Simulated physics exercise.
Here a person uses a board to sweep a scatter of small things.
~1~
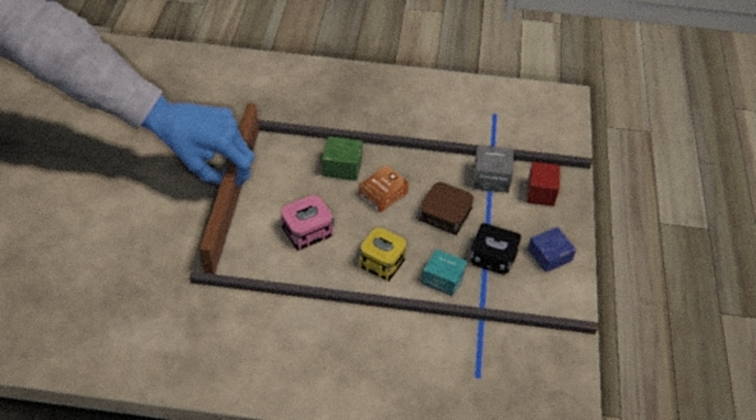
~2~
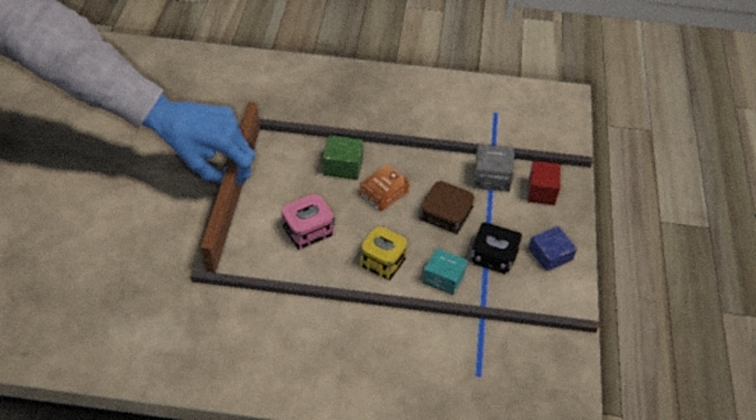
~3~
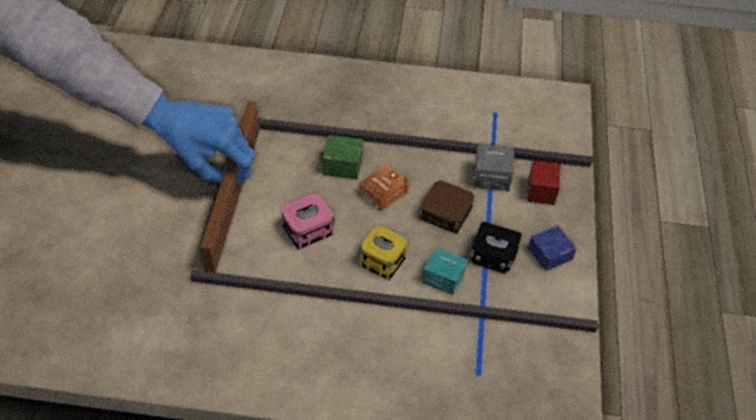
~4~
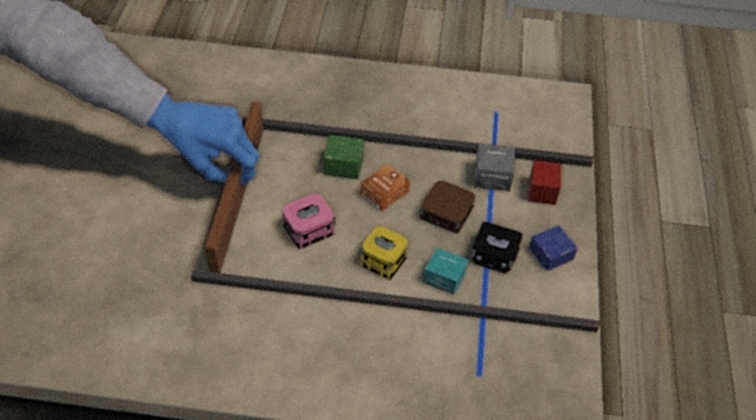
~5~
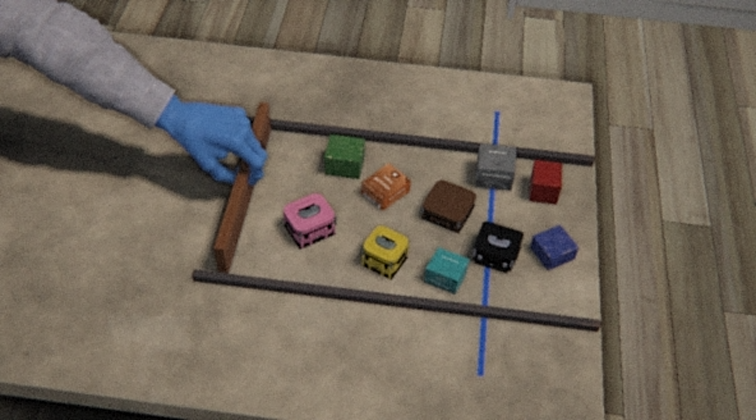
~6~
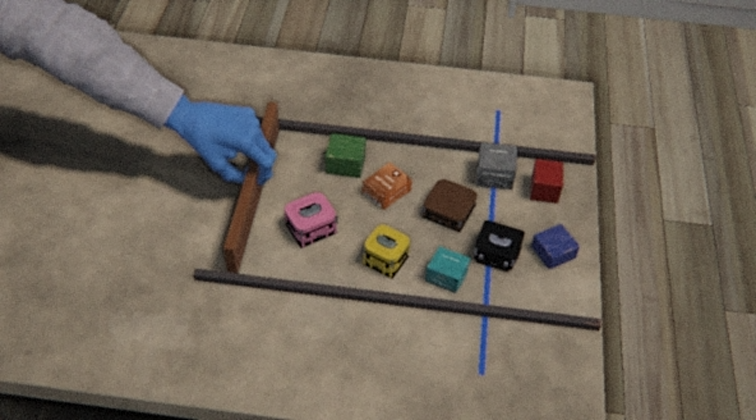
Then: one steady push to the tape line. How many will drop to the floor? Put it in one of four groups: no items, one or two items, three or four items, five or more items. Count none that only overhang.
Group: No items.
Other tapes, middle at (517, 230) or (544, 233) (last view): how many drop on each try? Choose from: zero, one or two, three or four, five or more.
So for the first place I'd say either one or two, and for the second 5 or more.
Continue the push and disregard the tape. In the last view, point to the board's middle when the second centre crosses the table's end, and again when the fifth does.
The first puts it near (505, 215), the next near (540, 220).
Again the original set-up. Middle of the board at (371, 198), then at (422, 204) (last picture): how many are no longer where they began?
The counts are 4 and 7.
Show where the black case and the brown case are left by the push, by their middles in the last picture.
In the last picture the black case sits at (562, 263) while the brown case sits at (554, 214).
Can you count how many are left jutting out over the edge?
It's 1.
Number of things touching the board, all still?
Looks like 4 of them, all told.
Soon after, none off yet; blue block at rest near (555, 246); red block at rest near (547, 181); black case at rest near (499, 247).
After that, none off yet; blue block at rest near (555, 246); red block at rest near (547, 181); black case moving near (508, 251).
In the end, the number that fall off is zero.
